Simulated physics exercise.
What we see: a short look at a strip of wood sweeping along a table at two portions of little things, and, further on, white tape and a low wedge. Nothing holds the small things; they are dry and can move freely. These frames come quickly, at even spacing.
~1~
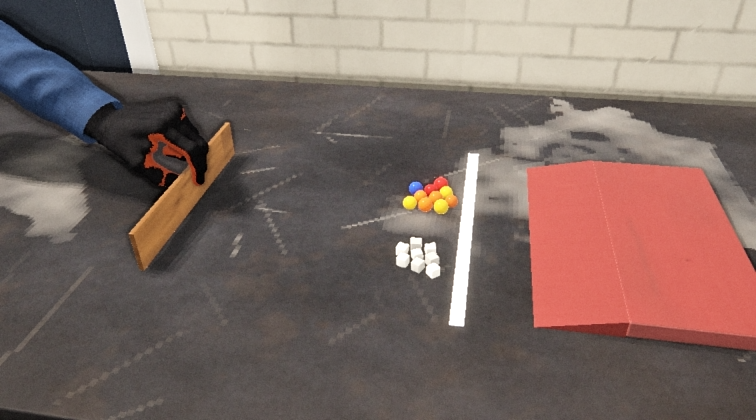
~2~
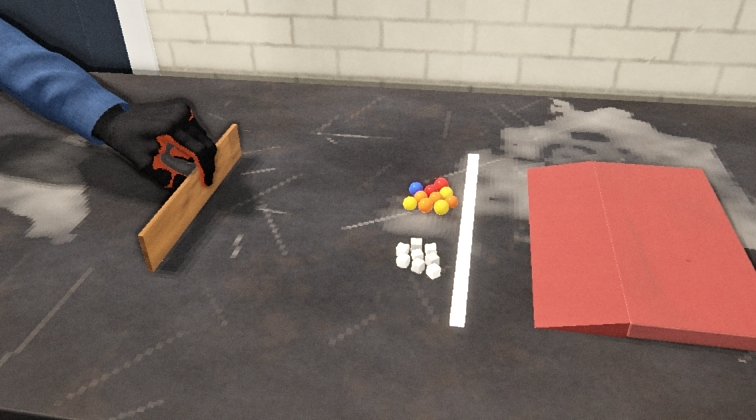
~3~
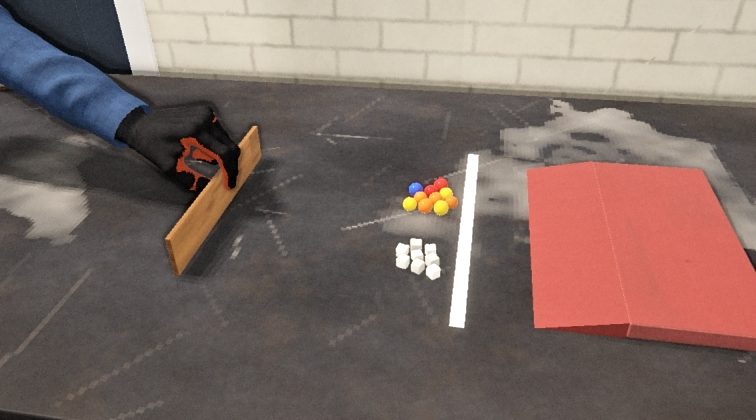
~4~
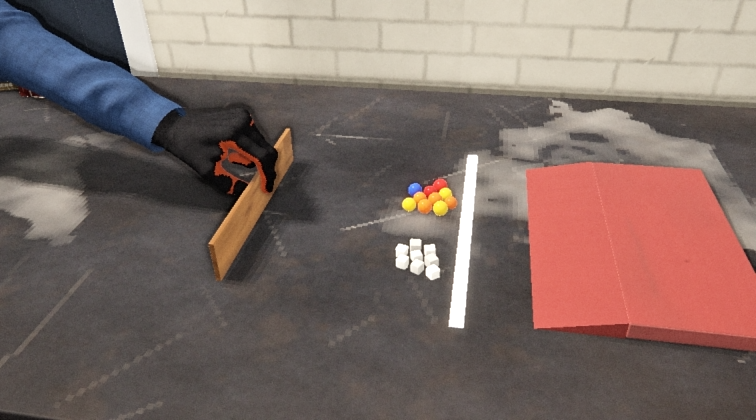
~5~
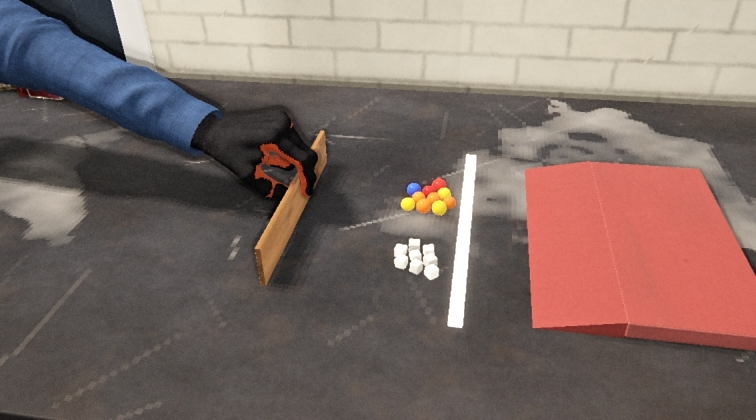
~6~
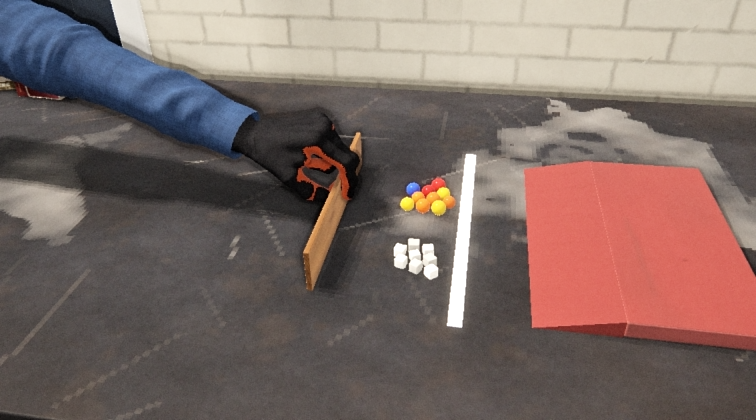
A dark, scuffed tabletop in front of a pale brick wall is seen from above at an angle by a still camera. Colourful gumballs sit behind a cluster of white sugar cubes near the middle, left of a strip of white tape and a low red wedge. From the left, a black-gloved hand in a blue sleeve slides an upright wooden strip rightward, slowly at first, then faster, nearing the untouched clusters.
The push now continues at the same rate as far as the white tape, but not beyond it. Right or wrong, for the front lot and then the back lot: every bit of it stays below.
Front lot: Right; back lot: Wrong.
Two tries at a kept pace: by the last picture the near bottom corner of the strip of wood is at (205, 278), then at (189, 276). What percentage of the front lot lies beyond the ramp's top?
Result: First case ~ 0 %, second case ~ 0 %.
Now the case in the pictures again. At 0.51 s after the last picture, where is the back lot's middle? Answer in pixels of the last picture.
Its middle is roughly at (667, 224) in the last frame.
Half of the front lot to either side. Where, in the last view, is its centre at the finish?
I'd place the middle near (524, 268).
Then, 0.11 s on from there, strip of wood still moving, near (418, 190); front lot the whole lot short of the ramp; back lot the whole lot short of the ramp.
Then, 0.23 s on from there, strip of wood stopped at the white tape; front lot the whole lot short of the ramp; back lot near a third on the ramp, near two thirds short of the ramp.
Then, 0.51 s on from there, strip of wood stopped at the white tape; front lot the bulk on the ramp, a little short of the ramp; back lot the whole lot past the top.
In the end, strip of wood stopped at the white tape; front lot none at all past the top, near a third on the ramp, near two thirds short of the ramp; back lot the whole lot past the top.
